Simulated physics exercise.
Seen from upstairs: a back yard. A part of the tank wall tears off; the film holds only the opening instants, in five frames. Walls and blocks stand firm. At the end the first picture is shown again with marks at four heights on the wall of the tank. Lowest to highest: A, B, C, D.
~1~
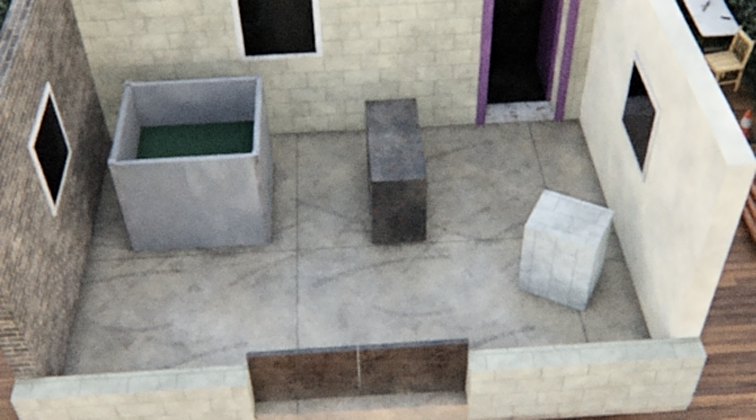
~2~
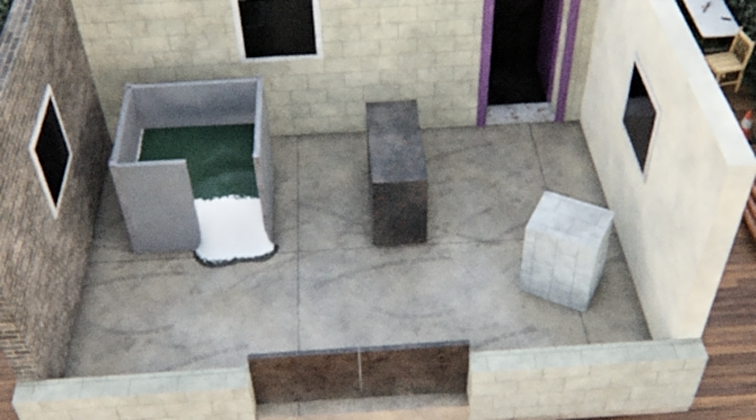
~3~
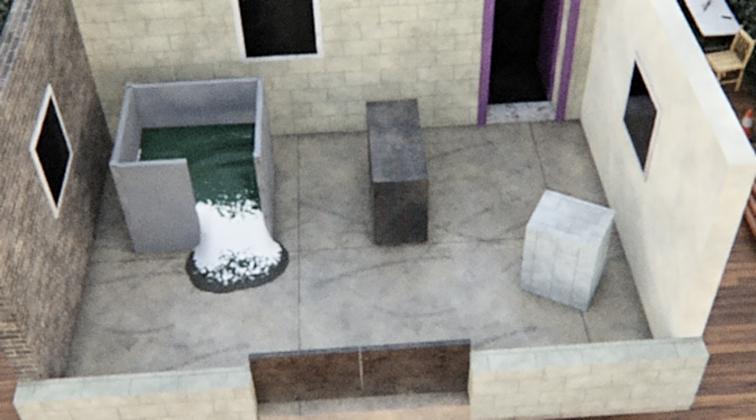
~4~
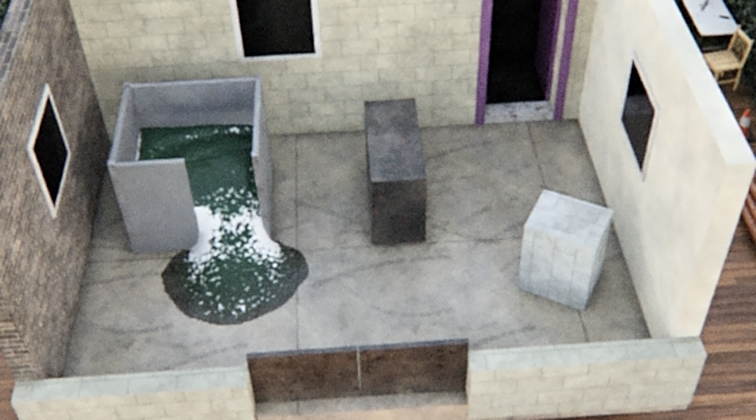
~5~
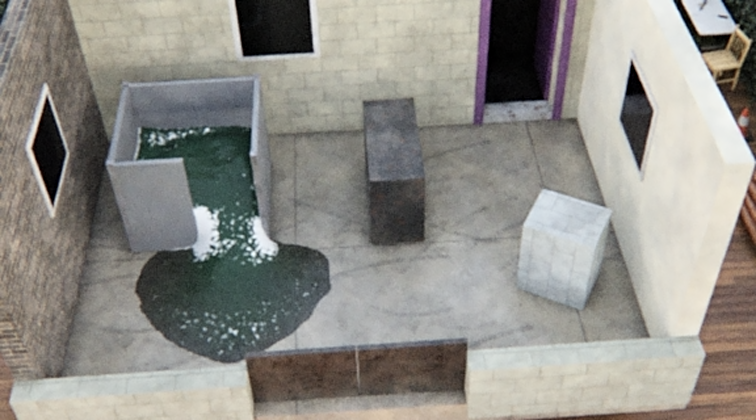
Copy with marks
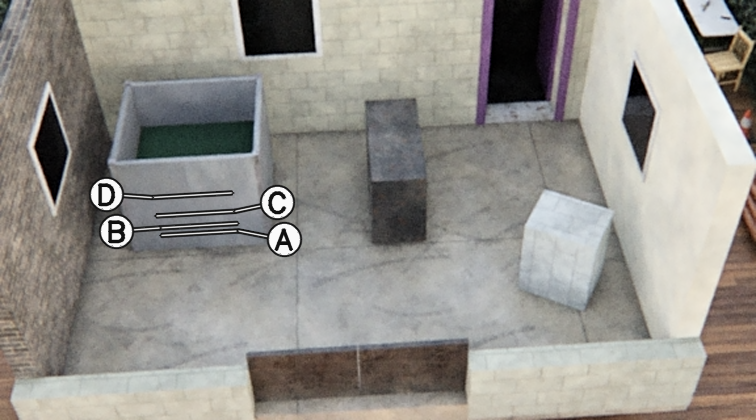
Dark green water pouring through an opening in a grey tank, foaming white and spreading across a walled yard's concrete ground.
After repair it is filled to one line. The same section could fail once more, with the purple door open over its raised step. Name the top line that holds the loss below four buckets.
Level D.
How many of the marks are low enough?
All four.
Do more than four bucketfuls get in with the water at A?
No.
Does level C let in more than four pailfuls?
No, not at all.
On the marked copy, A at (200, 233); B at (198, 225); C at (195, 213); D at (191, 195); from the bottom up A, B, C, D.
With A, nothing gets over.
With B, nothing gets over.
With C, nothing gets over.
With D, a splash gets over, under a bucket.
